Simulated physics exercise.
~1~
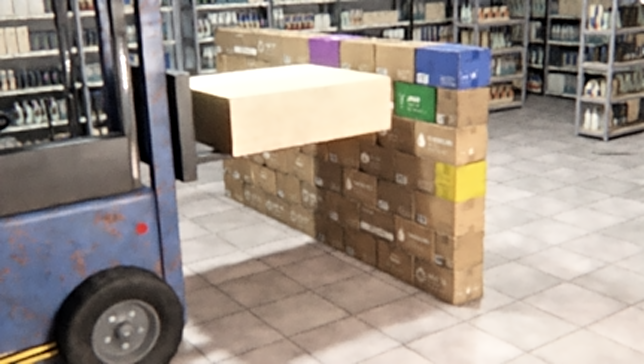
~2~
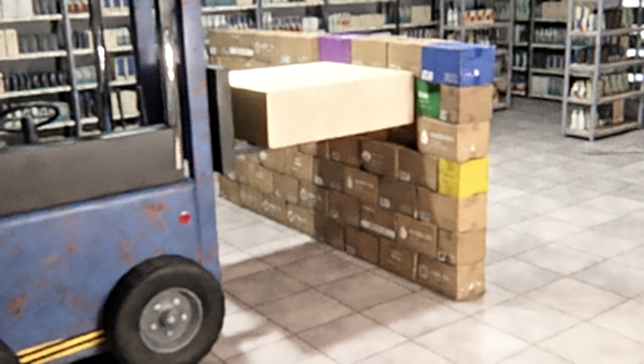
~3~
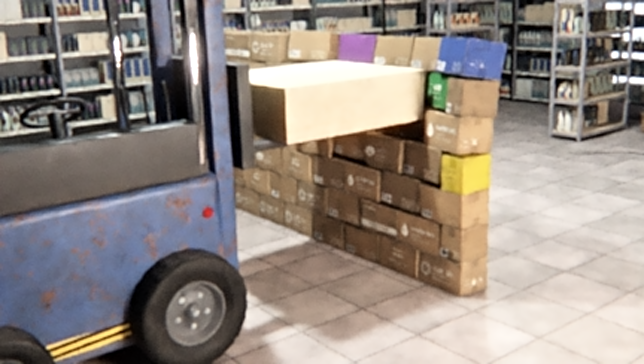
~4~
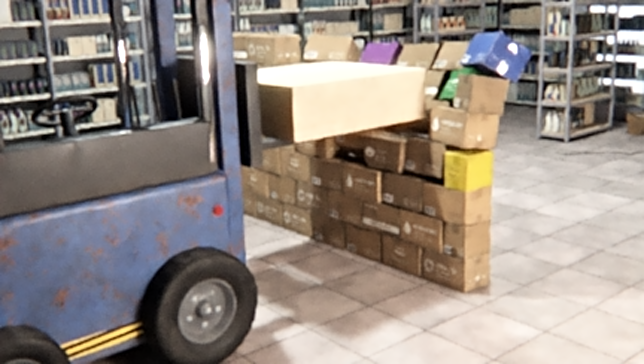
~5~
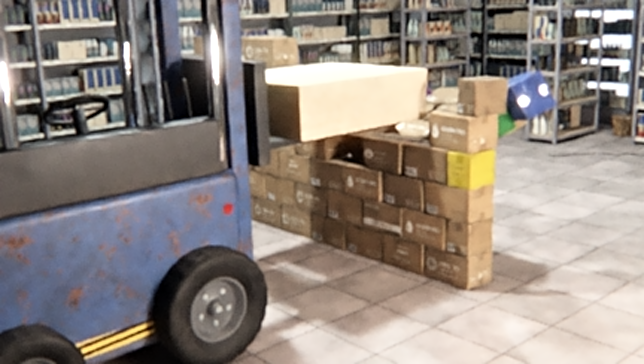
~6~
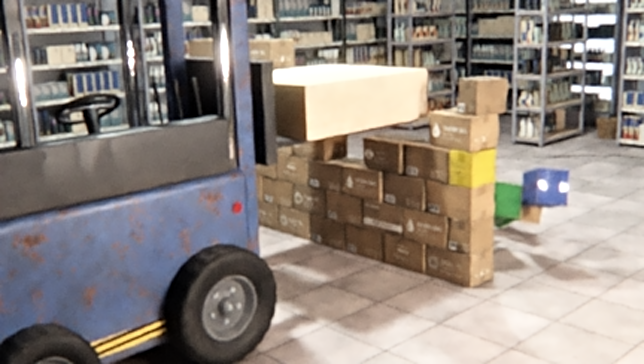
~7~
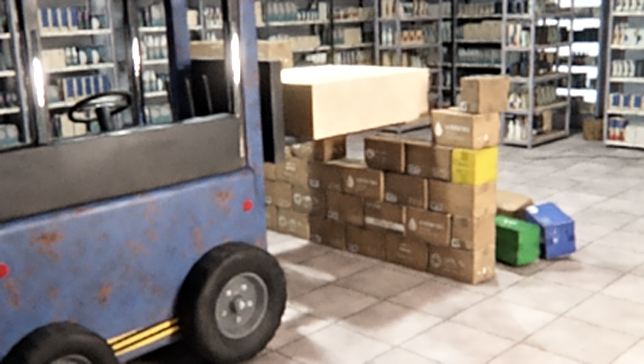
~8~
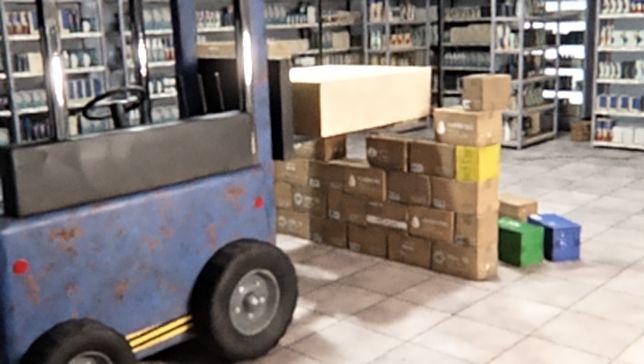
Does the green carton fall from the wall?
Yes, the green carton falls off the far side of the wall and ends up on the floor beside the blue one.
